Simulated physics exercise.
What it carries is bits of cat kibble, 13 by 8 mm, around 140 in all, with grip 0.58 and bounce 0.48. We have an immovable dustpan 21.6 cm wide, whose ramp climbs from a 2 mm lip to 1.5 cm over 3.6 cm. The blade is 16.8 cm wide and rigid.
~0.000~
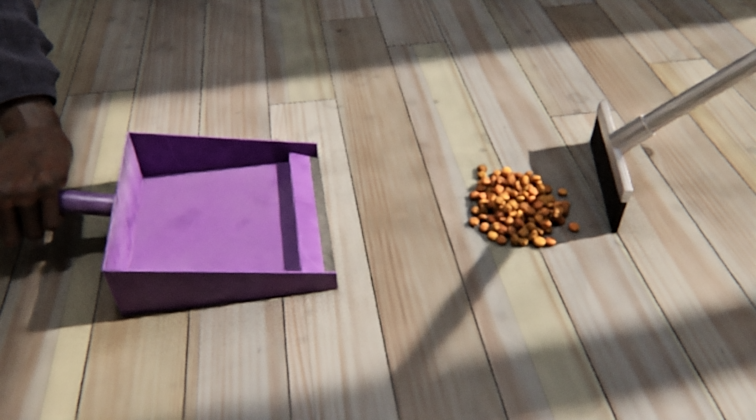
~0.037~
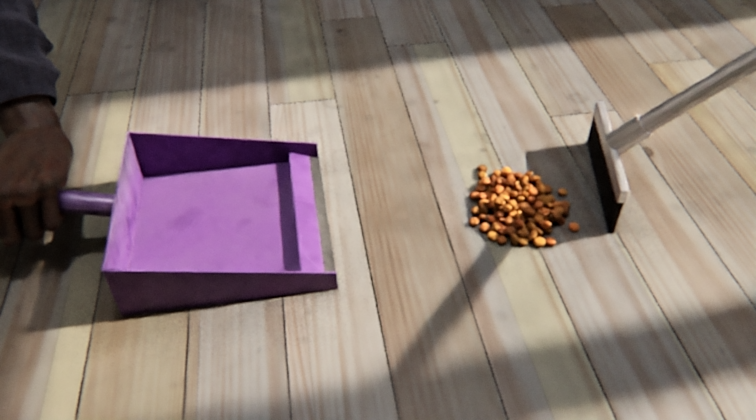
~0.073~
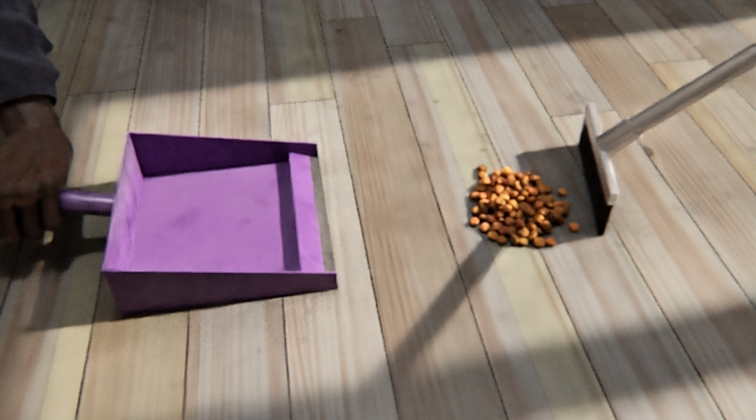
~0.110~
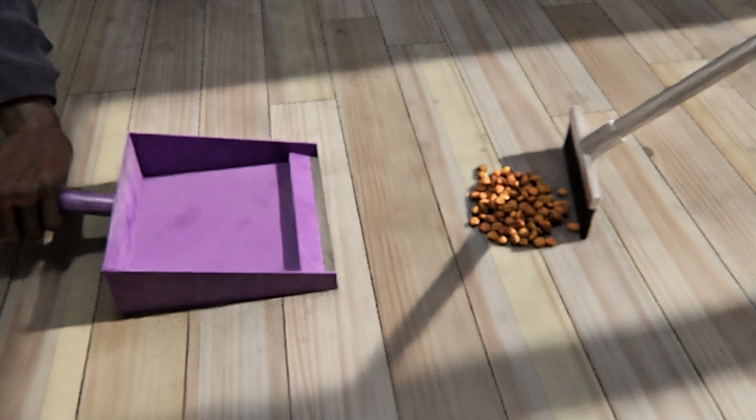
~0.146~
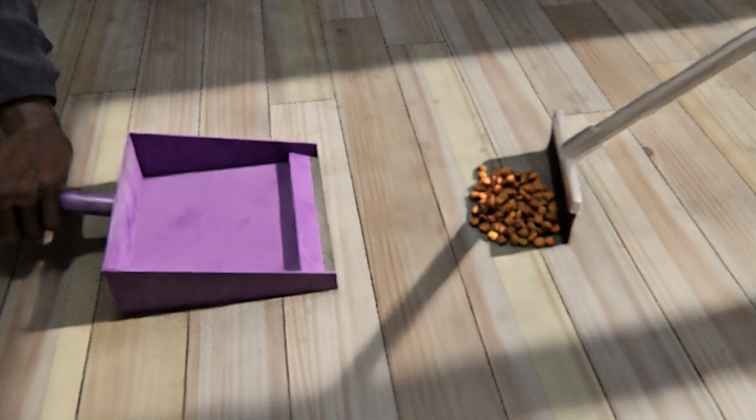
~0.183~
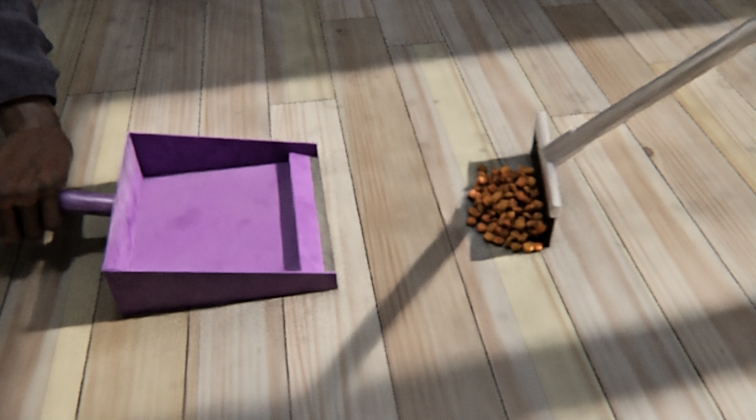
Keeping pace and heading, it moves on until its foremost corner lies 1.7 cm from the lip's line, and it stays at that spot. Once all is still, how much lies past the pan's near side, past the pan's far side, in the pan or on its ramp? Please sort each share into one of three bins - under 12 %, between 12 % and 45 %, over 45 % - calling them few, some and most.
Past the pan's near side: Few. Past the pan's far side: Few. In the pan or on its ramp: Some.
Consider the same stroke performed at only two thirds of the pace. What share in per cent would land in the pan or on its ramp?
Share: About 15 %.
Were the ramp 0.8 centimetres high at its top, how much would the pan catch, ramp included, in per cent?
I'd put it near 25 per cent, ramp counted.
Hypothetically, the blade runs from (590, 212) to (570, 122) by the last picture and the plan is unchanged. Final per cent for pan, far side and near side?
Pan 0 % / far 0 % / near 20 %.
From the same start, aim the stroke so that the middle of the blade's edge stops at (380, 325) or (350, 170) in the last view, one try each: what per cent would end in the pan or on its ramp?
Roughly 0 % and 15 %.
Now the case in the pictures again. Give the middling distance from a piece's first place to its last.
That distance is close to 22 cm.
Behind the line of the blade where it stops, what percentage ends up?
Close to 15 percent.
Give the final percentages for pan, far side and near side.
Near side 5, far side 0, pan 20.
Then, at 0.36 s, middle of the blade 14 cm from the lip; 0 % over the lip, far side 0 %, near side 5 %.
Then, at 0.48 s, middle of the blade 7 cm from the lip; 0 % over the lip, far side 0 %, near side 5 %.
After 0.73 s, middle of the blade 4 cm from the lip; 20 % over the lip, far side 0 %, near side 5 %.
By 1.1 s all is still; near side 5 %, far side 0 %, pan 20 %, in front of the lip or behind the blade 75 %.
